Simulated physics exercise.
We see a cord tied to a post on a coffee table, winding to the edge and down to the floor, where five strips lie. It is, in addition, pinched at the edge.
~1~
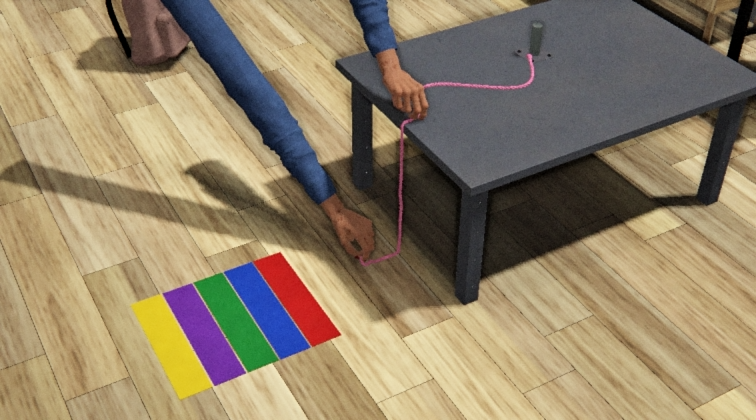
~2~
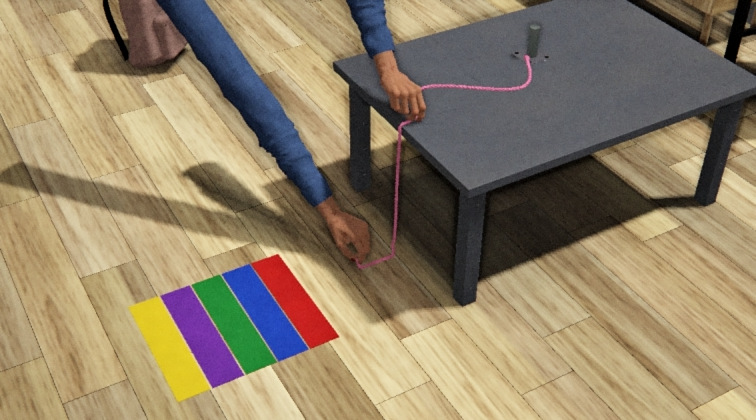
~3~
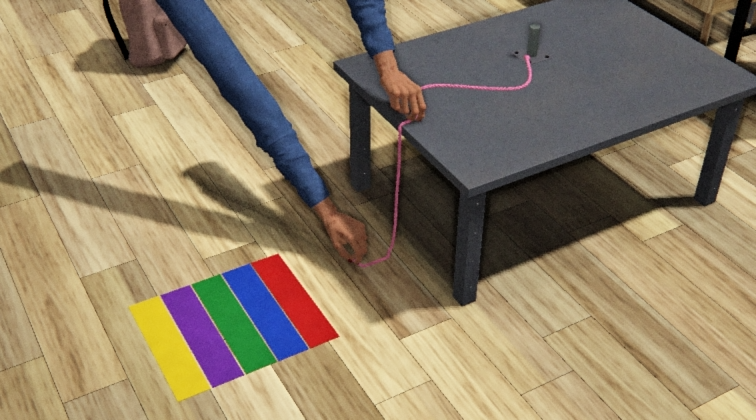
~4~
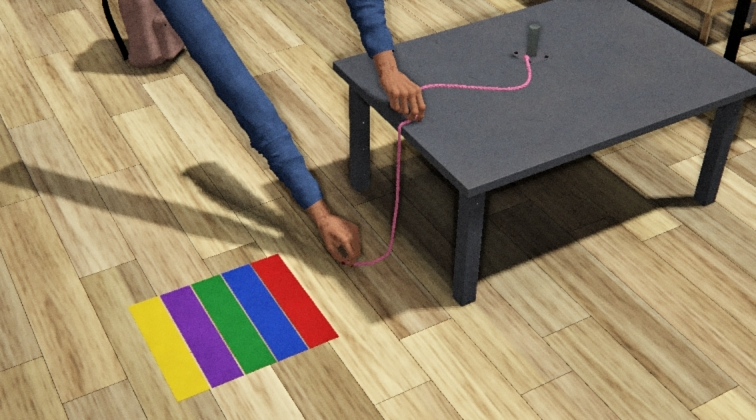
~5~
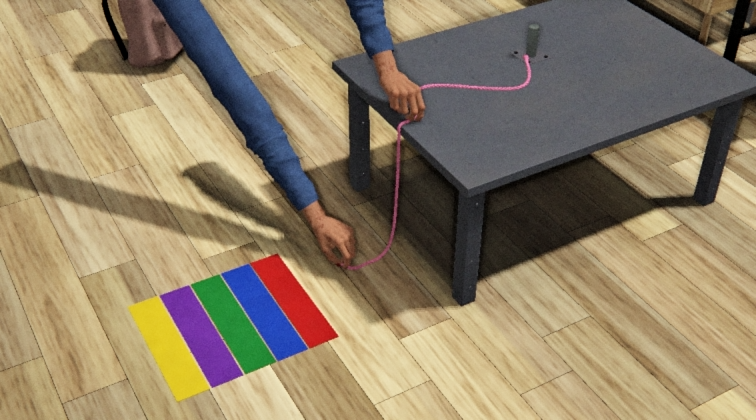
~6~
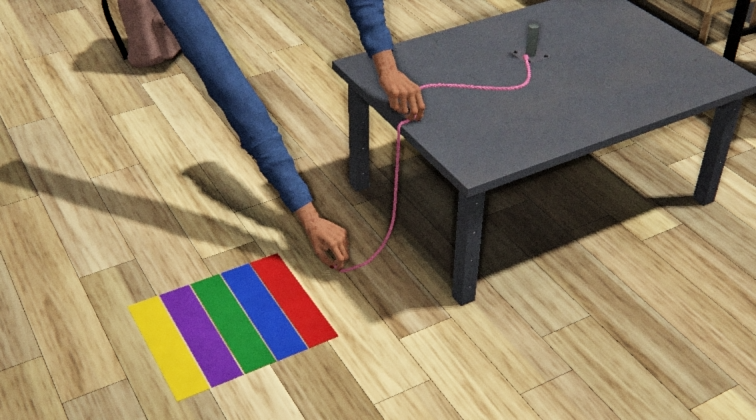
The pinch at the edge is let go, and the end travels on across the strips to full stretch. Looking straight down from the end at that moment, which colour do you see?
You see purple.
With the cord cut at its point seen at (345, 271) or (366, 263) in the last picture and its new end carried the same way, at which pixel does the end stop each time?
It would be at (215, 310) in the first case and at (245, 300) in the second.
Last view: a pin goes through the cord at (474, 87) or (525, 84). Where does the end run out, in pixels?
(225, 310); (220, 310).
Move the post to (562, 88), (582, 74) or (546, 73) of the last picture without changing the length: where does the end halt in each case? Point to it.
The spots are near (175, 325), (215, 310) and (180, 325).
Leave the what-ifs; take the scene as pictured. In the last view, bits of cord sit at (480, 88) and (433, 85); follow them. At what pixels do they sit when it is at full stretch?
(452, 90) and (417, 107), roughly.
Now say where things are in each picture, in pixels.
End (361, 257); red (316, 324); blue (285, 337); green (253, 349); purple (220, 362); yellow (187, 375), in the first picture.
End (357, 260); cord through (530, 73) (481, 88) (418, 92) (401, 128) (397, 190) (394, 241), in the second picture.
End (354, 261), in the third picture.
End (347, 263); cord through (529, 73) (481, 88) (417, 92) (401, 128) (398, 189) (391, 242), in the fourth picture.
End (342, 265), in the fifth picture.
End (336, 267); cord through (529, 73) (480, 88) (417, 91) (400, 127) (396, 189) (383, 245), in the sixth picture.
Early on, end near (244, 301); over blue.
Midway, end near (212, 313); over green.
At the end of the slack, end near (192, 320); over purple. It gets as far as the purple strip.
